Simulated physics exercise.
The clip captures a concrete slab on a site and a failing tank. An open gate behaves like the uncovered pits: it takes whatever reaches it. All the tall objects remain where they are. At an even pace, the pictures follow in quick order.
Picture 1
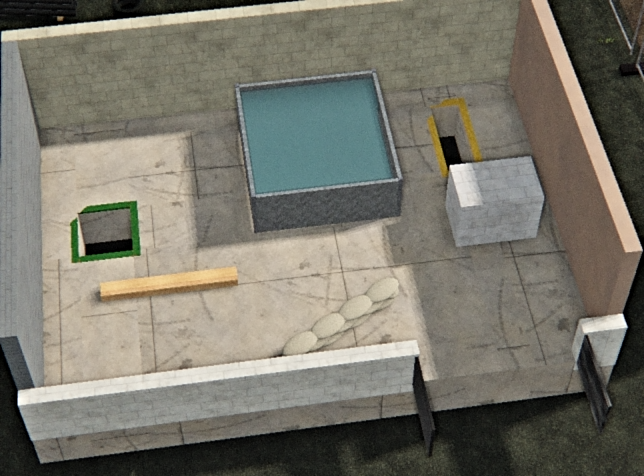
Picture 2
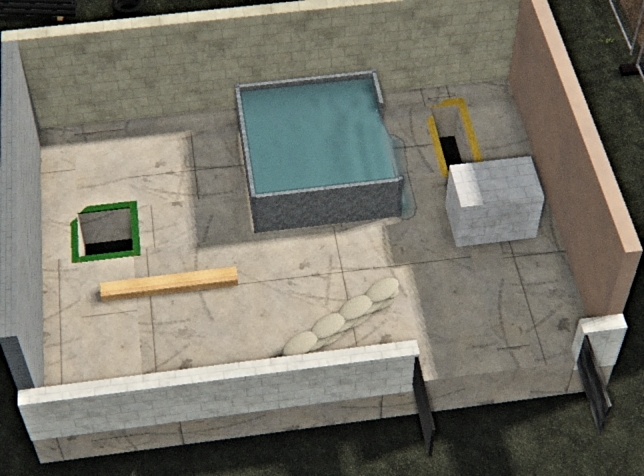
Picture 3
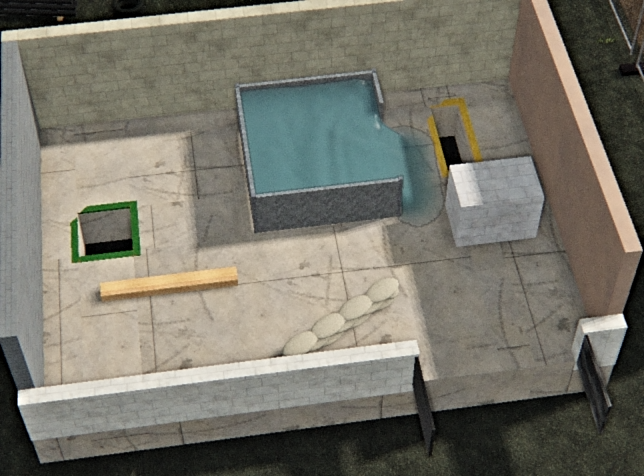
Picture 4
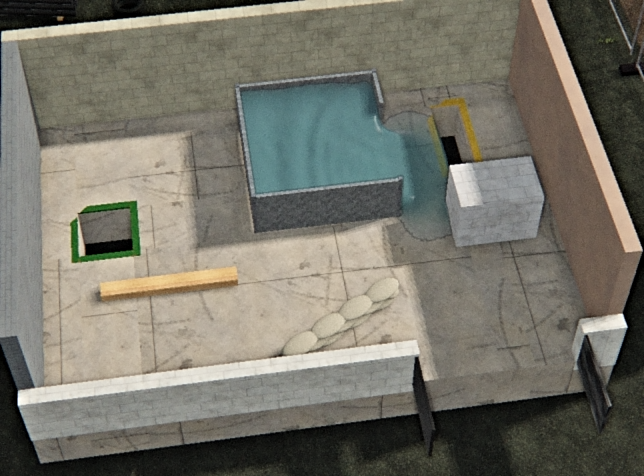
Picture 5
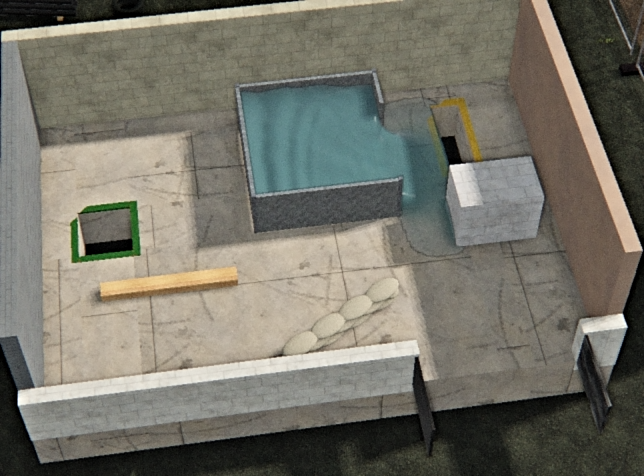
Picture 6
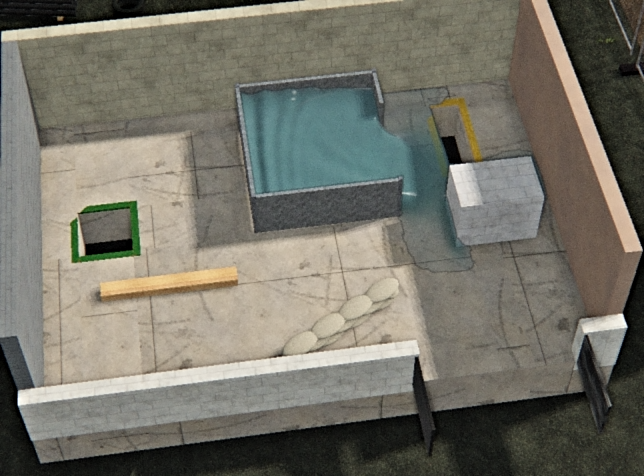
Water pouring from a gap in the right side of an open tank, spreading across concrete toward a pale block and yellow-edged pit.
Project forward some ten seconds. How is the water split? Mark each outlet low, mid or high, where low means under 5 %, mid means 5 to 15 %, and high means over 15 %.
Marks - gate: High, green pit: Low, yellow pit: High.
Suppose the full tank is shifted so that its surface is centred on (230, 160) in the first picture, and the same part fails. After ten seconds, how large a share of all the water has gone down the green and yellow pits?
Green 0 %, yellow 35 %.
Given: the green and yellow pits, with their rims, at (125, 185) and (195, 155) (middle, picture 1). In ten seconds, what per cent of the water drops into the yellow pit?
The yellow pit takes 6 per cent.
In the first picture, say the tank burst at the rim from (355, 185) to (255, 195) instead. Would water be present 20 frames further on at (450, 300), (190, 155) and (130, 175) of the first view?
First spot submerged, second spot spared, third spot spared.
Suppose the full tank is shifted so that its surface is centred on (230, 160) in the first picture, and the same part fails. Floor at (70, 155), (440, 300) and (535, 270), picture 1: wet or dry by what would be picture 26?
Checking the three spots, I get high and dry, swamped, swamped.
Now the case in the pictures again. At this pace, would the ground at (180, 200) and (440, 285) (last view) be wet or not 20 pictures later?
Well, the first is dry underfoot and the second is wet underfoot.
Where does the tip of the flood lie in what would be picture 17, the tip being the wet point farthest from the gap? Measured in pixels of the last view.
The wet point farthest out is around (592, 345).
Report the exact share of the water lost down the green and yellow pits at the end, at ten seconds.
Approximate shares: 0 per cent and 52 per cent.
A moment on, water covers 20 % of the floor; the gate 0 %, the green pit 0 %, the yellow pit 12 %.
Next, water covers 30 % of the floor; the gate 1 %, the green pit 0 %, the yellow pit 20 %.
Then, water covers 40 % of the floor; the gate 6 %, the green pit 0 %, the yellow pit 30 %.
Later, water covers 50 % of the floor; the gate 13 %, the green pit 0 %, the yellow pit 43 %.
In the end, water covers 50 % of the floor; the gate 20 %, the green pit 0 %, the yellow pit 52 %.
